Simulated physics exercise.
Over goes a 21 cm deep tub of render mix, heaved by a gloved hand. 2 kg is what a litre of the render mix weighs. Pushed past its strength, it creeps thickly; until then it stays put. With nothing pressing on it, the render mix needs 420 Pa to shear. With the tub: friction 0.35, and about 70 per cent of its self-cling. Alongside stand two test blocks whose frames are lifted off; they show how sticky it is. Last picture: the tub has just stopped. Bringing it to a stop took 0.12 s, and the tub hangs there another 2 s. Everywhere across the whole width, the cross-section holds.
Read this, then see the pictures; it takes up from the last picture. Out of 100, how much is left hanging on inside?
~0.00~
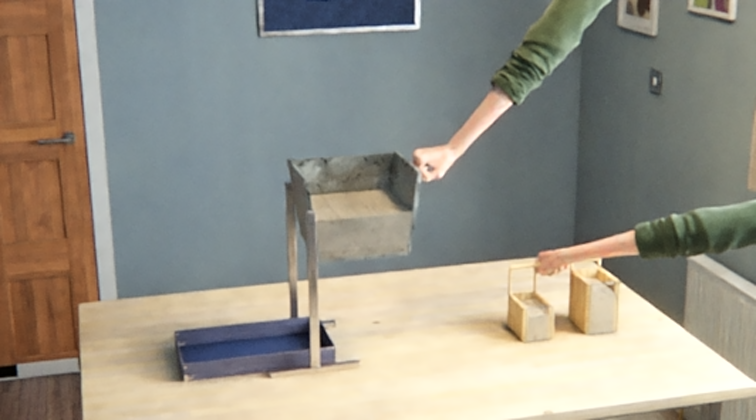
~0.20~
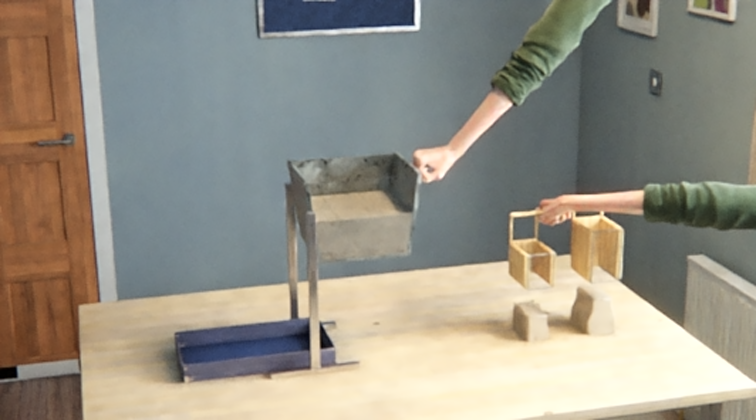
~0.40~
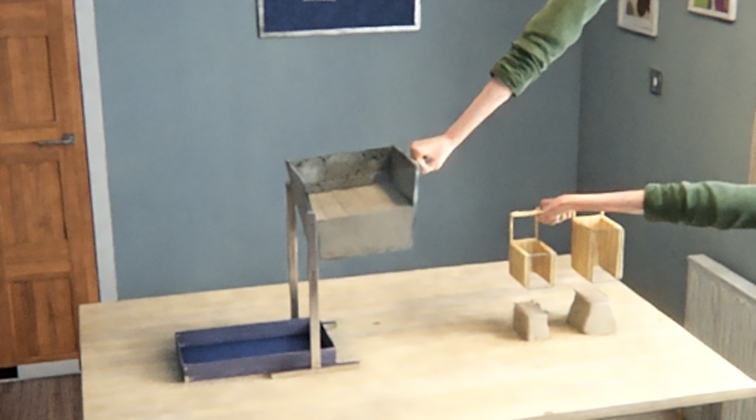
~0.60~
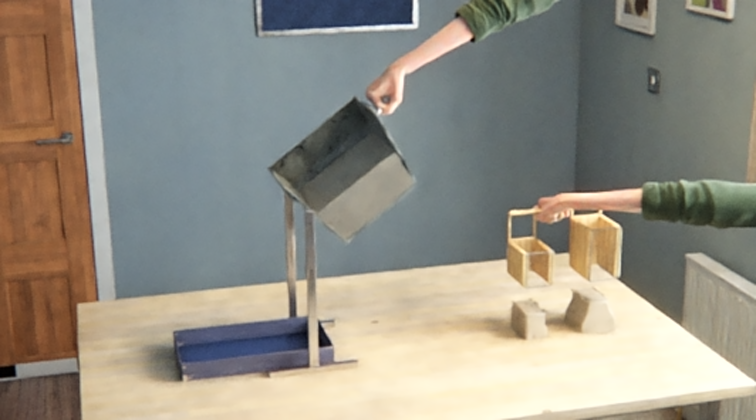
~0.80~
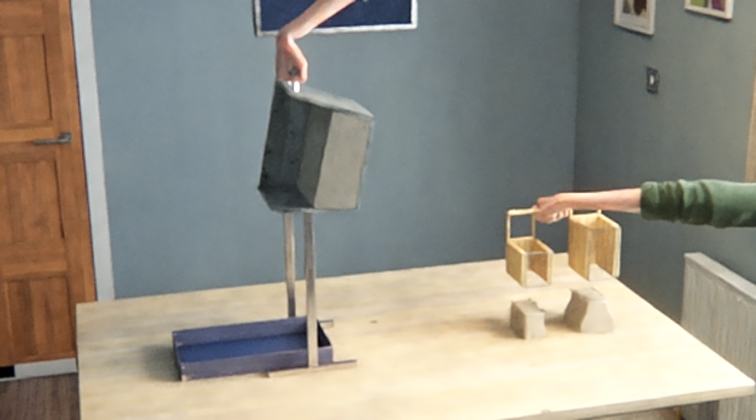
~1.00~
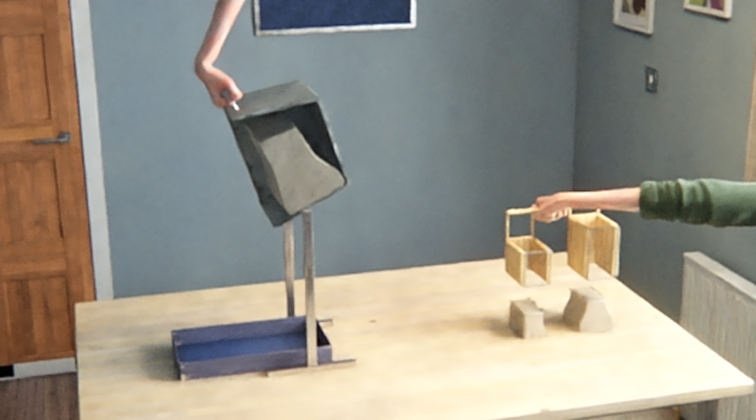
Around 0 out of 100.
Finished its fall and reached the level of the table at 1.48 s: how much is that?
I'd say about 65 per cent of it.
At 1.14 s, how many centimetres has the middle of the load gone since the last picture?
Some 14 cm.
After 1.14 s, the tub is at 108 degrees and holds 45 %.
After 1.31 s, the tub is at 108 degrees and holds 16 %.
After 1.48 s, the tub is at 108 degrees and holds 0 %.
After 1.65 s, the tub is at 108 degrees and holds 0 %.
After 3.00 s, at the end, the tub is at 108 degrees and holds 0 %.
